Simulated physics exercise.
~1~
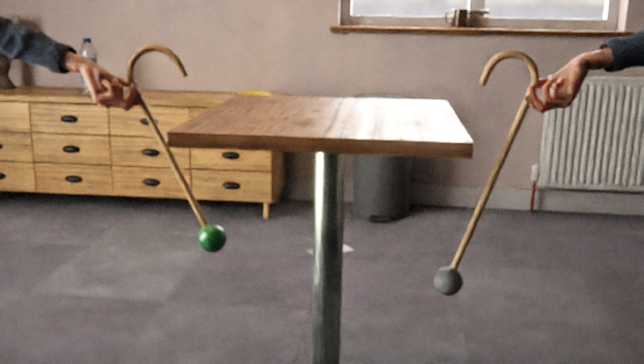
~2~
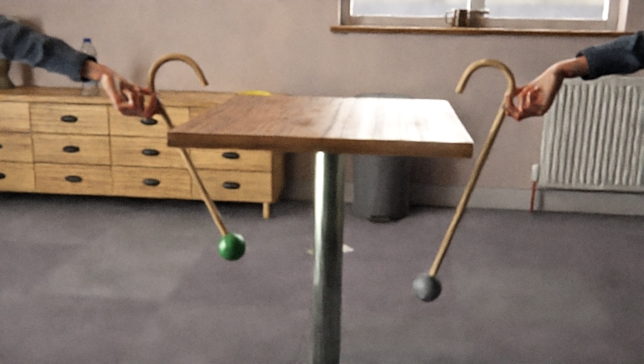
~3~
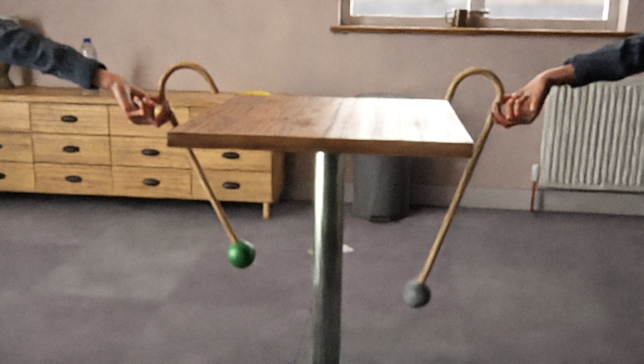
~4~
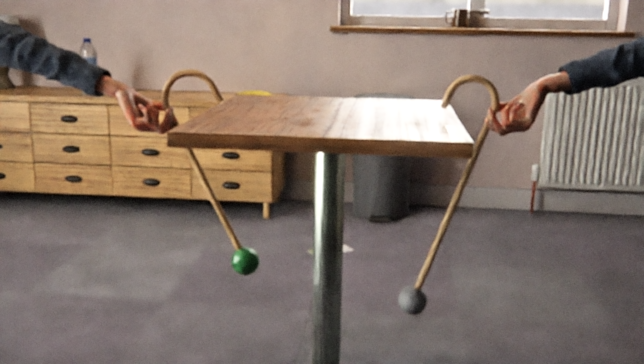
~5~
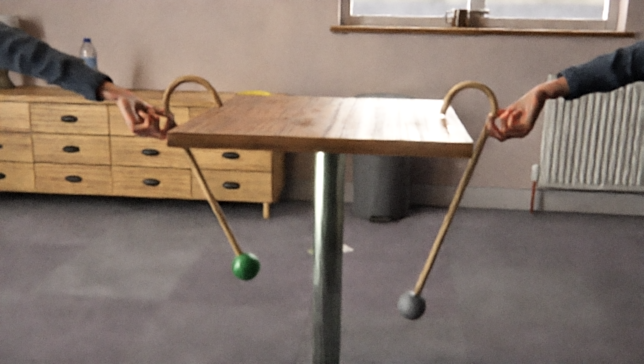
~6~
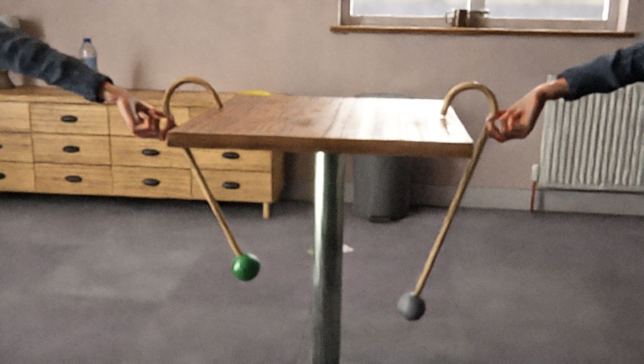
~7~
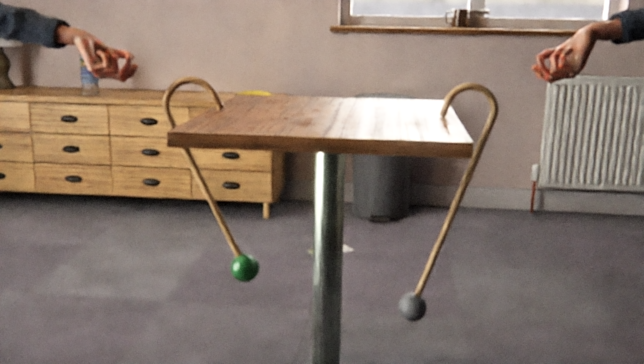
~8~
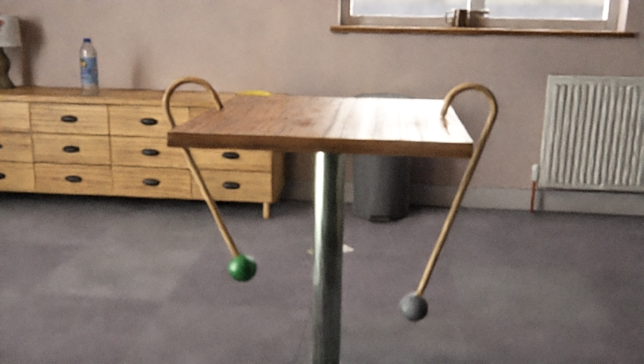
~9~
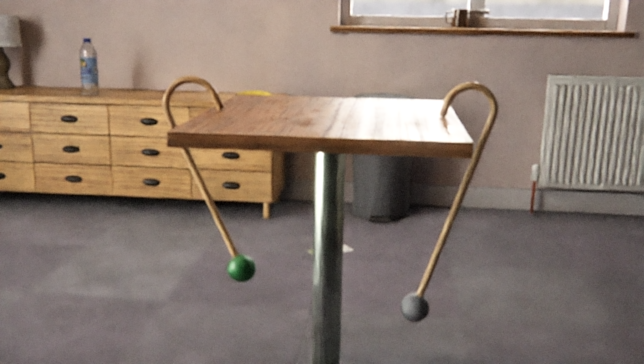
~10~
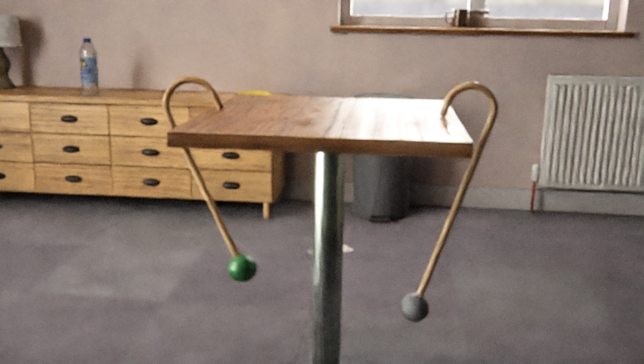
Two wooden sticks with curved, hook-like handles, one ending in a green ball on the left and the other in a grey ball on the right, are held by hands on either side of a square wooden table. The still view faces the table in a room with a drawer unit, a window and a radiator behind. The hands bring the sticks inward and lower them until the hooks rest on opposite edges of the tabletop. Then both hands let go and draw back out of view. Both sticks stay hanging, their balls slanting inward beneath the table.
